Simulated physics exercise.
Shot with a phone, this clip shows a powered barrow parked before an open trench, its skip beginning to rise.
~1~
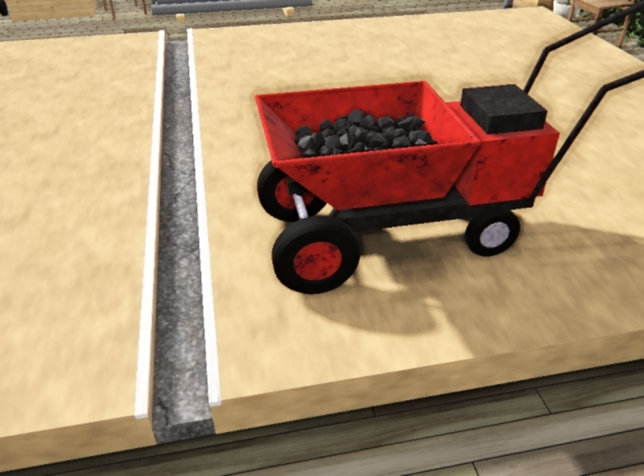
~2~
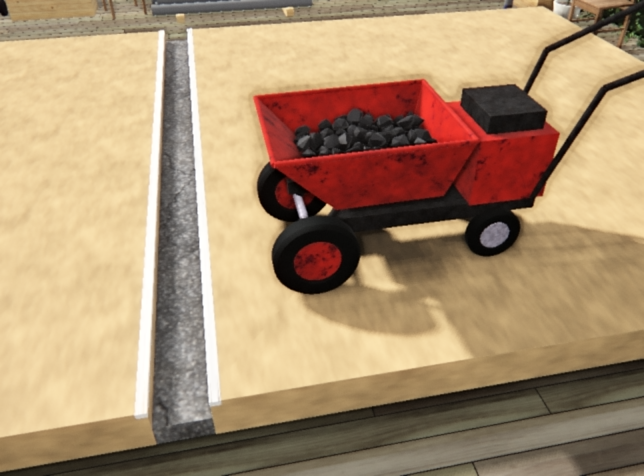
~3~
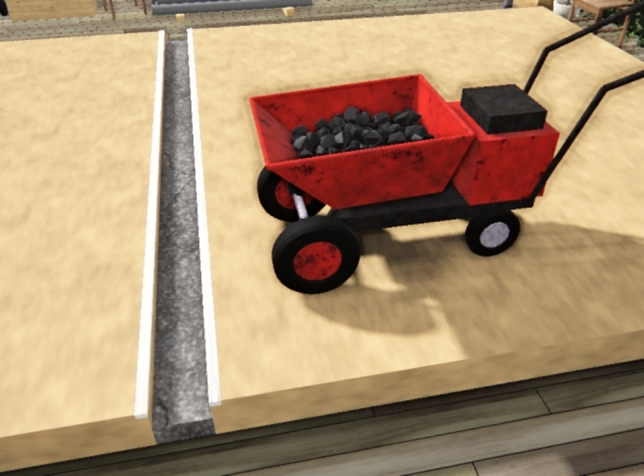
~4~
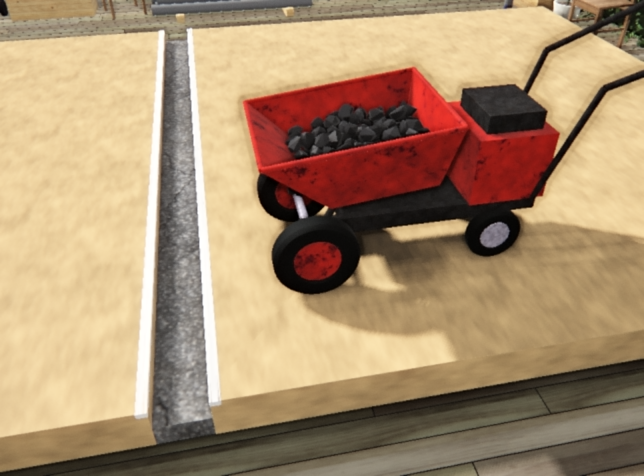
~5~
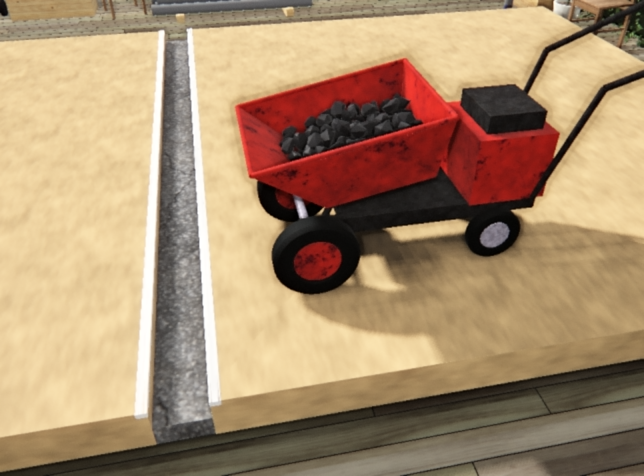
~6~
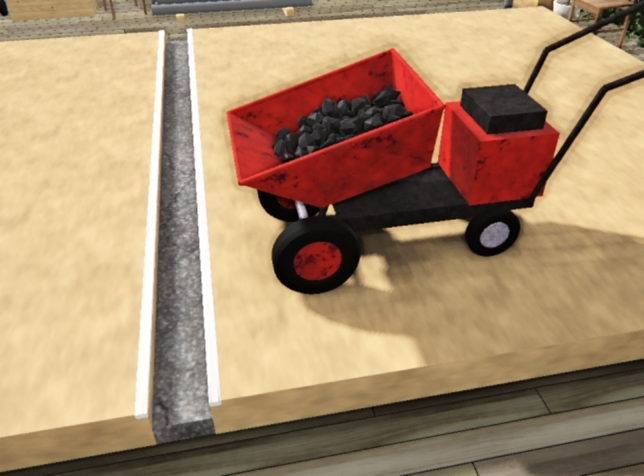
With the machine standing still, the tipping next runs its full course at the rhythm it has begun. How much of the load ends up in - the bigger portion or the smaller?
The trench is likely to gain the main share of it.
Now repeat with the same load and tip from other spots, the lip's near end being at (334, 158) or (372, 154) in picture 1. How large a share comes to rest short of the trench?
40 % then 60 %.
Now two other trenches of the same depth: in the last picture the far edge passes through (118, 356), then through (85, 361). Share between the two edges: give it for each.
In turn 90 and 100 in a hundred.
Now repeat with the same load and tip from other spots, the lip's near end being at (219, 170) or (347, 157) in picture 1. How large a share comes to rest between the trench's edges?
You'd see around 0 per cent the first time and around 40 per cent the second.
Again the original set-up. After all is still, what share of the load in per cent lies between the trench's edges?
Result: Near 70 in a hundred.
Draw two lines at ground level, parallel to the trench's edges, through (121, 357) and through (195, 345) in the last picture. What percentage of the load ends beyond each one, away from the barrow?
Around 10 percent for the first and 80 percent for the second.
Soon, skip tipped steeply; all in the skip.
A while on, skip tipped right over; most in the skip; about a quarter in or heaped over the trench; a stray few beyond it; a stray few falling.
Towards the end, skip tipped right over; a stray few in the skip; most in or heaped over the trench; about a quarter beyond it.
Finally, skip tipped right over; a stray few short of the trench; about two thirds in or heaped over the trench; about a quarter beyond it.
